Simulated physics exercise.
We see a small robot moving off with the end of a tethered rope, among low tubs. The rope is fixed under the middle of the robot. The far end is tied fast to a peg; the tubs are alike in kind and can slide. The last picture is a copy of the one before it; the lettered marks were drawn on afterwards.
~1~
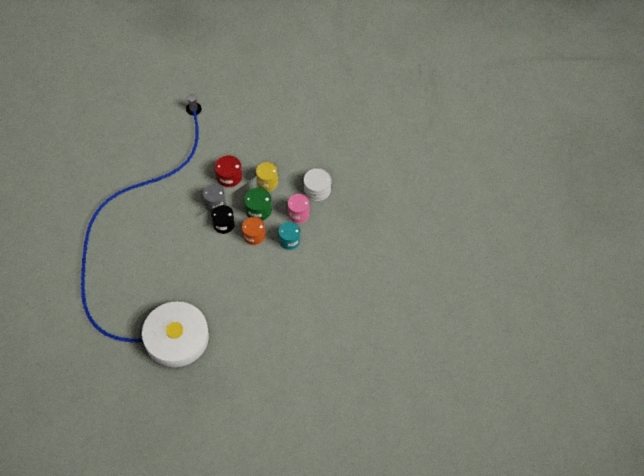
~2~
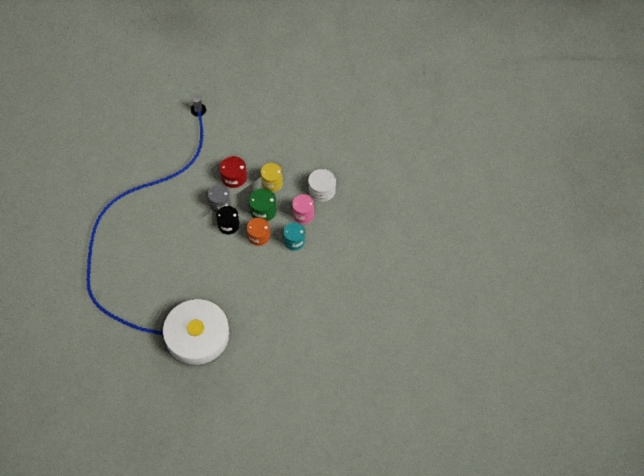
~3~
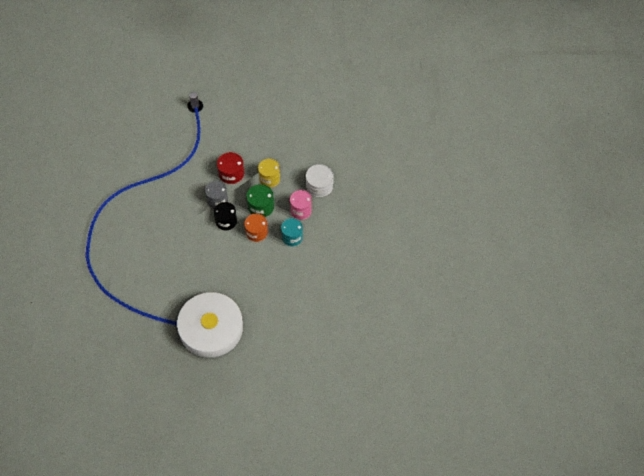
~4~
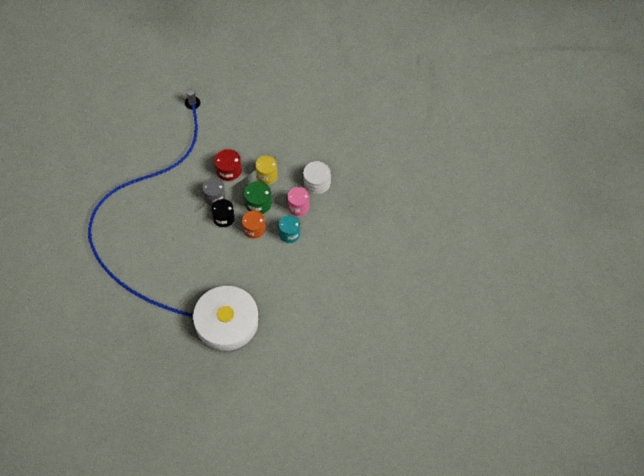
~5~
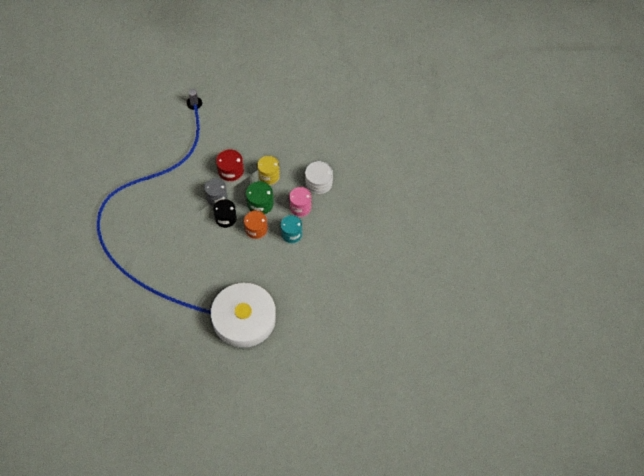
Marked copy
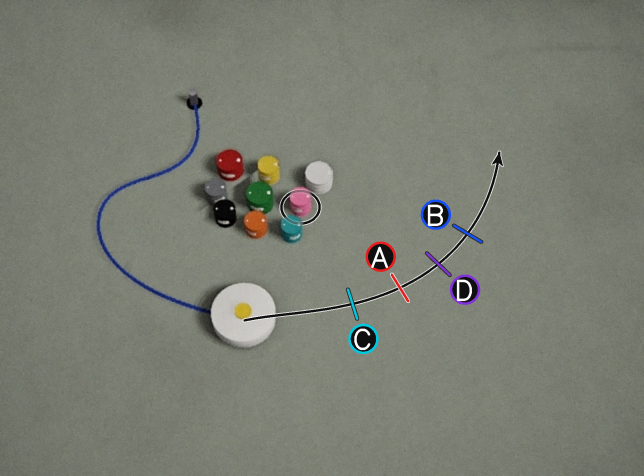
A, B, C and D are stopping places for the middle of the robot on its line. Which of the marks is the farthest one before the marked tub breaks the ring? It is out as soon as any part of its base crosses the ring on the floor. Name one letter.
As far as tick B.
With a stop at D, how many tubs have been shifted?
The count is none.
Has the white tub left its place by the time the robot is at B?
By then, no.
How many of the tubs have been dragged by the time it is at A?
The count is none.
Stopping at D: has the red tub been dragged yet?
By then, no.
On the marked copy, A at (400, 288); B at (467, 234); C at (352, 304); D at (438, 264); the ring at (301, 207); the route from (245, 320) via (421, 276) to (499, 152).
With B. Early on, robot (335, 303); pink tub (300, 202).
Further on, robot (418, 274); pink tub (300, 202).
At the end, robot (469, 228); green tub (263, 196); pink tub (300, 202); orange tub (263, 217); black tub (240, 203); turquoise tub (294, 222); grey tub (234, 186); the pink tub is still in its ring.
As for the rest, A is safe but short; C is safe but short; D is safe but short.
